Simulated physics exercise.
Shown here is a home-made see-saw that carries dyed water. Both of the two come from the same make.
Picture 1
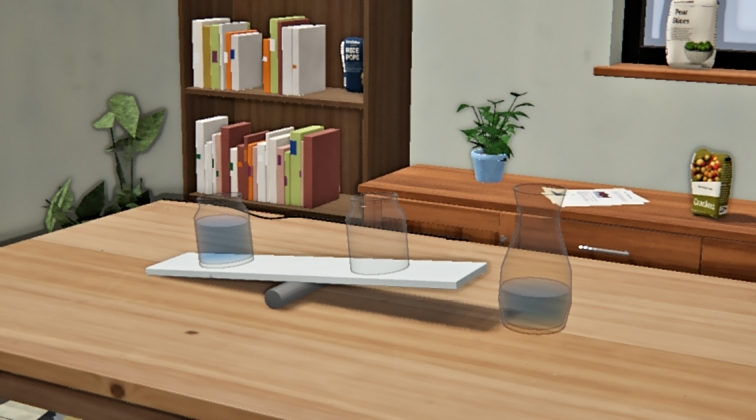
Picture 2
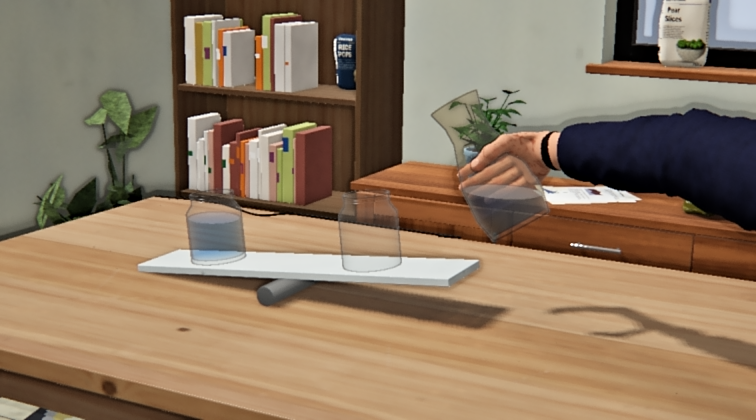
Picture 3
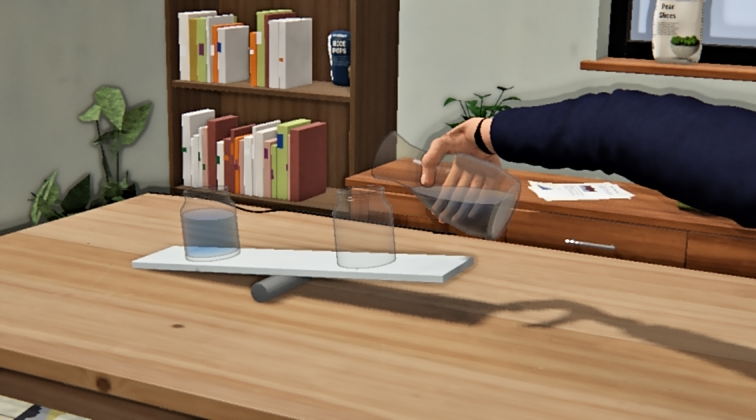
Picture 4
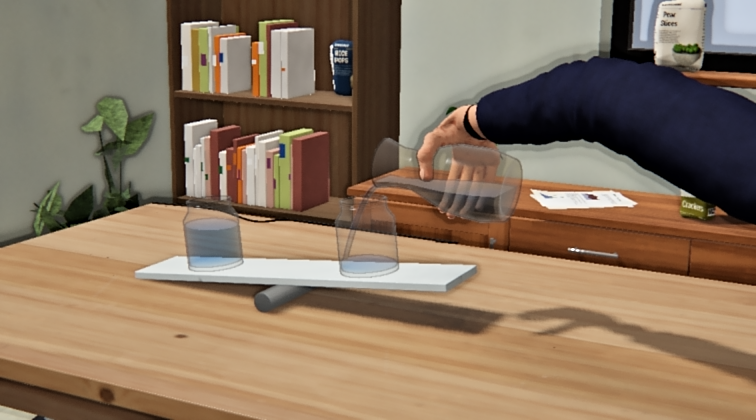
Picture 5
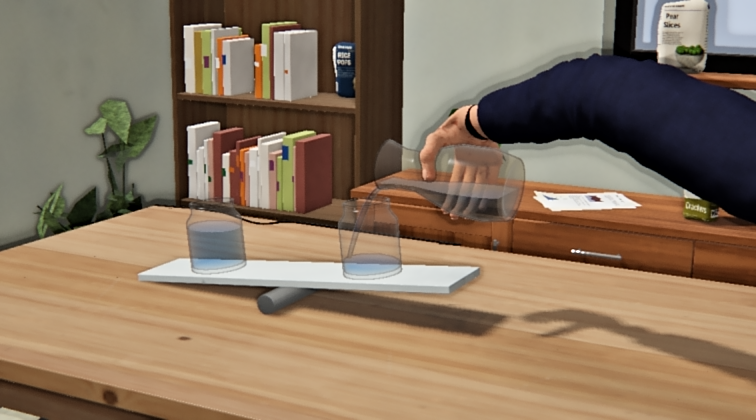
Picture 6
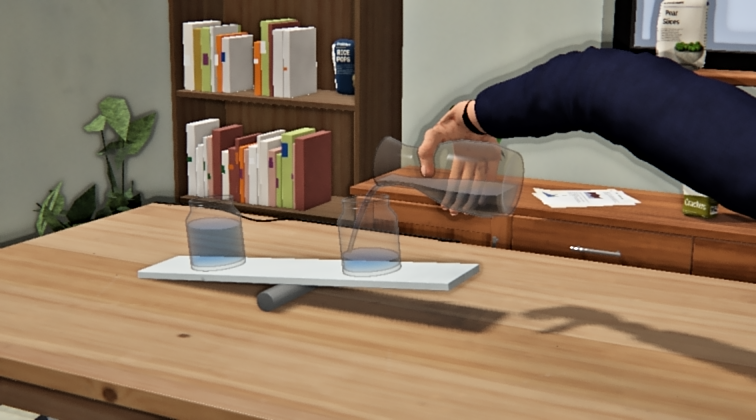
On a wooden table, a hand lifting a carafe, tilting it and pouring bluish water into the right jar on a see-saw.
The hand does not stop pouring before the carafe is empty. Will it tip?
No.
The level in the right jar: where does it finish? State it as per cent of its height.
By my reckoning it's around 60 percent.
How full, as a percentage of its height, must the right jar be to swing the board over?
Estimate: Around 80 per cent.
A moment on, the right jar is about a third full; the board leans as before.
Further on, the right jar is about half full; the board leans as before.
When it is over, the right jar is about two thirds full; the board leans as before.
